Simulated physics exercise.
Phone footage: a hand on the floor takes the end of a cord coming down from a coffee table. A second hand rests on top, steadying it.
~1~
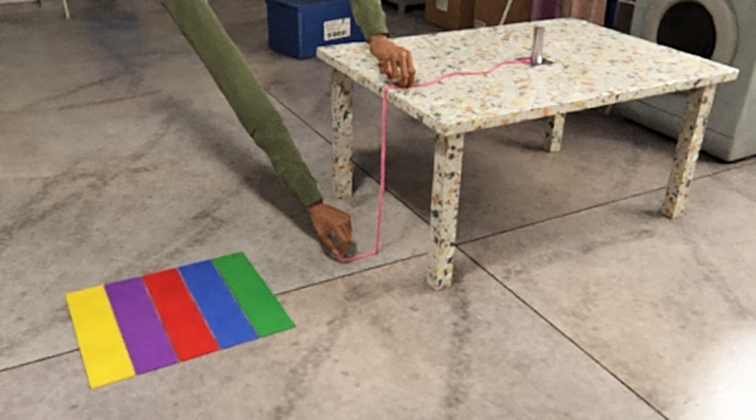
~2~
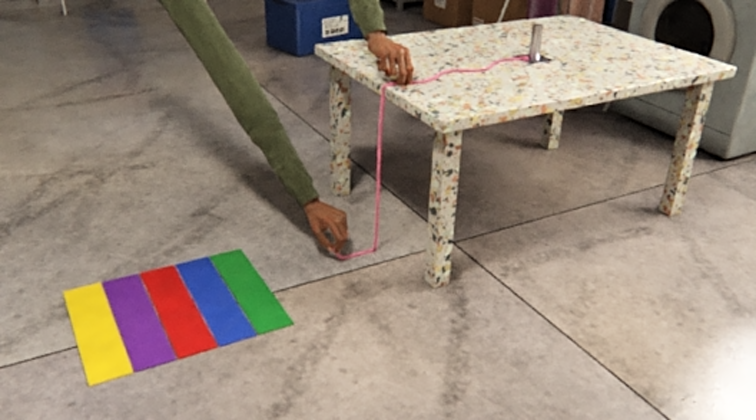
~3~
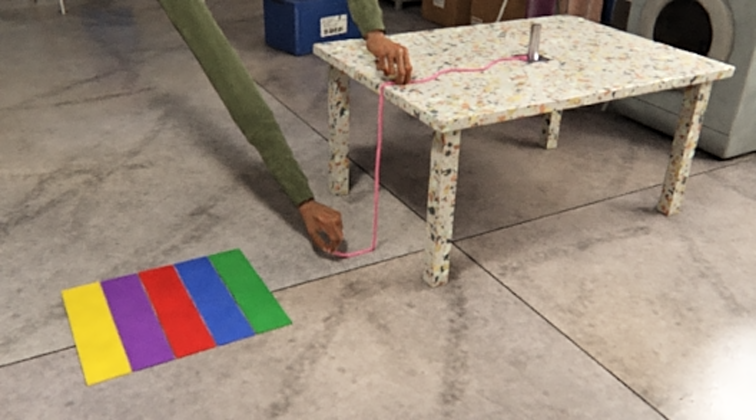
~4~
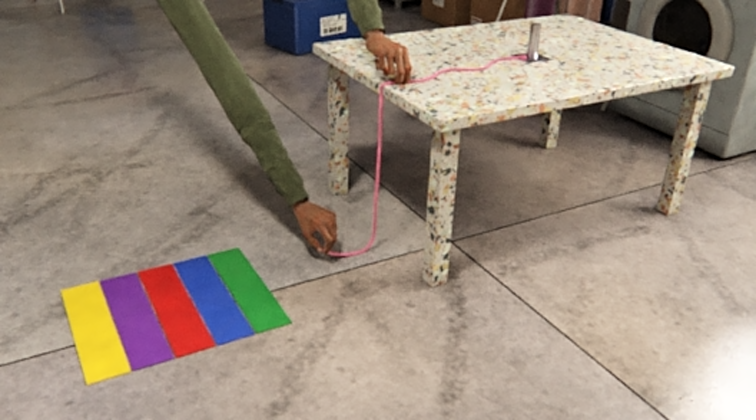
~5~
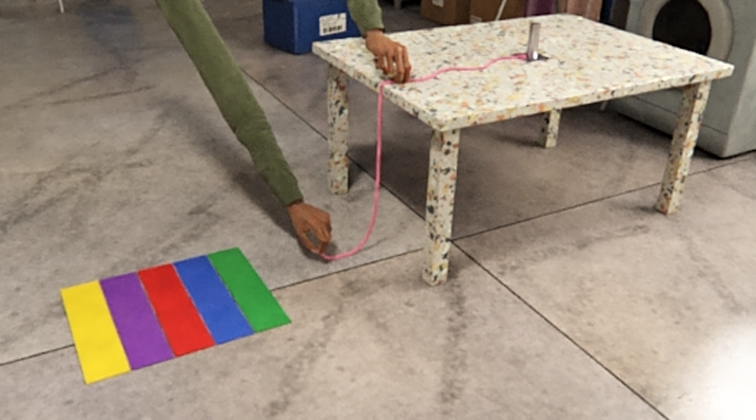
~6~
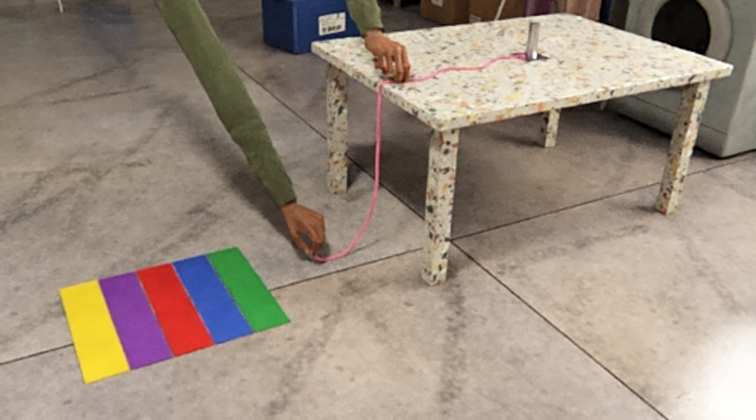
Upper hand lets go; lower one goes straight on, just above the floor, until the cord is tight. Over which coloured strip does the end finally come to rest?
Over the blue strip.
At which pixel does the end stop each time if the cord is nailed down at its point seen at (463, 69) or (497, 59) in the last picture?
Per try (px): (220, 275), (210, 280).
Soon after, end near (266, 264); short of the strips.
Then, end near (230, 273); over green.
At full stretch, end near (208, 279); over blue. It gets as far as the blue strip.
